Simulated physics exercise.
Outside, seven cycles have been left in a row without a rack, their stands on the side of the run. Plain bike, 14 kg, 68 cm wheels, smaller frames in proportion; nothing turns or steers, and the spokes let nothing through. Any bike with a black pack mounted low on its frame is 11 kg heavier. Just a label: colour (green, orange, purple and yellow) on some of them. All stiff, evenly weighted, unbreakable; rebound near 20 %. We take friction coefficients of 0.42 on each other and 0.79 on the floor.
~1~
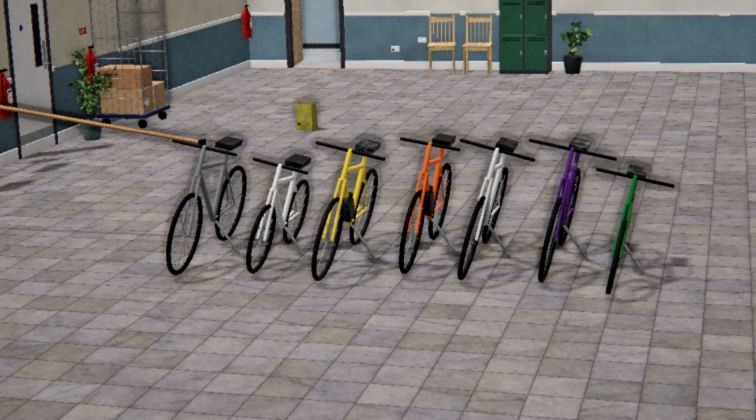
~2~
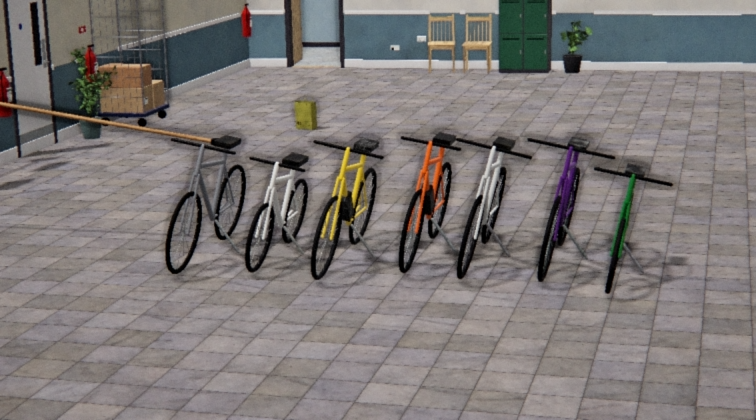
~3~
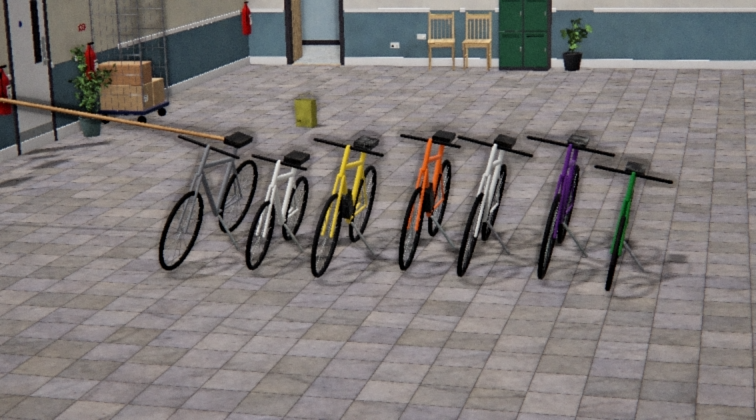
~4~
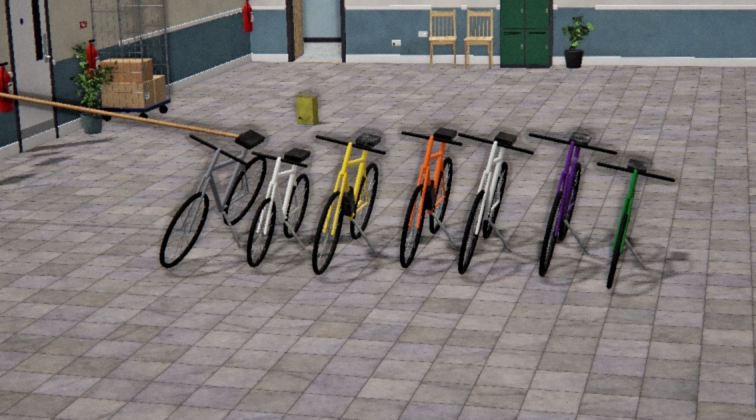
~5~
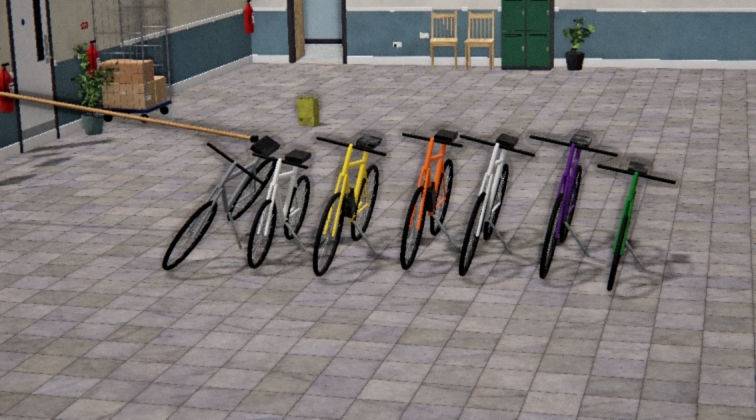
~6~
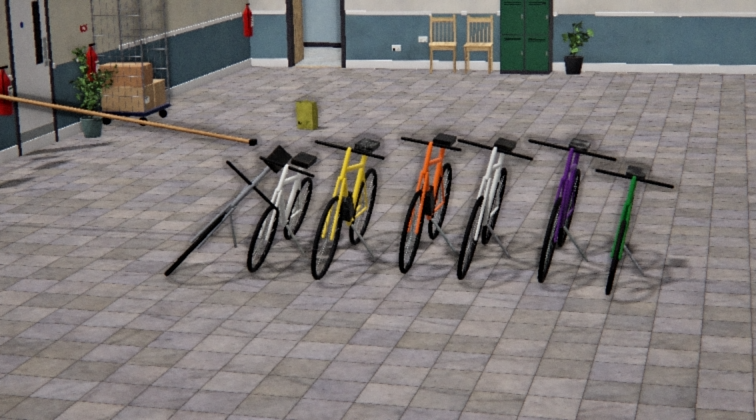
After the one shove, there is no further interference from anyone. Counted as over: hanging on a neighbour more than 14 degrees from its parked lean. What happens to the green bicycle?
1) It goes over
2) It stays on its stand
It stays on its stand (2).
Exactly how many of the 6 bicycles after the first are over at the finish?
Result - a count of 5.
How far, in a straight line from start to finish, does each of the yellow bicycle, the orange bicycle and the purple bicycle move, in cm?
Net displacement, roughly: Yellow ~ 70 cm, orange ~ 70 cm, purple ~ 30 cm.
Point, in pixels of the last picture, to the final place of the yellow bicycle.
In the final picture its centre lies roughly at (420, 238).
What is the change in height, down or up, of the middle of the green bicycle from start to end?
Looks like it winds up about 0 centimetres lower.
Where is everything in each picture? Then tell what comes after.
In the first picture (pixels give the middle of a visible side), pole end (200, 143) 11 cm from the first bicycle; green bicycle (619, 245); yellow bicycle (321, 225); orange bicycle (409, 218); none of the others has stirred.
The second picture shows pole end (213, 142) pushing; green bicycle (618, 244).
The third picture shows pole end pushing; green bicycle (618, 241); none of the others has stirred.
The fourth picture shows pole end pushing; green bicycle (620, 239); none of the others has stirred.
The fifth picture shows pole end (252, 140) stopped; green bicycle (620, 241); none of the others has stirred.
The sixth picture shows pole end (251, 143) stopped; green bicycle (618, 245); yellow bicycle (320, 224); purple bicycle (550, 226); steepest lean 5°, the bicycle at (257, 228); one has shifted.
Then, 0.25 s past the last view, 1 of the 6 other bicycles over; green bicycle unmoved.
Then, 0.81 s past the last view, 2 of the 6 other bicycles over; green bicycle unmoved; yellow bicycle 34° from how it stood.
Then, 1.33 s past the last view, 4 of the 6 other bicycles over; green bicycle unmoved; yellow bicycle 60° from how it stood.
Then, 1.65 s past the last view, 5 of the 6 other bicycles over; green bicycle unmoved; yellow bicycle 68° from how it stood.
In the end, 5 of the 6 other bicycles over; green bicycle 3° from how it stood; yellow bicycle 70° from how it stood; orange bicycle 59° from how it stood. One left standing. From the last view, middles, green bicycle near (629, 221), yellow bicycle near (420, 238).
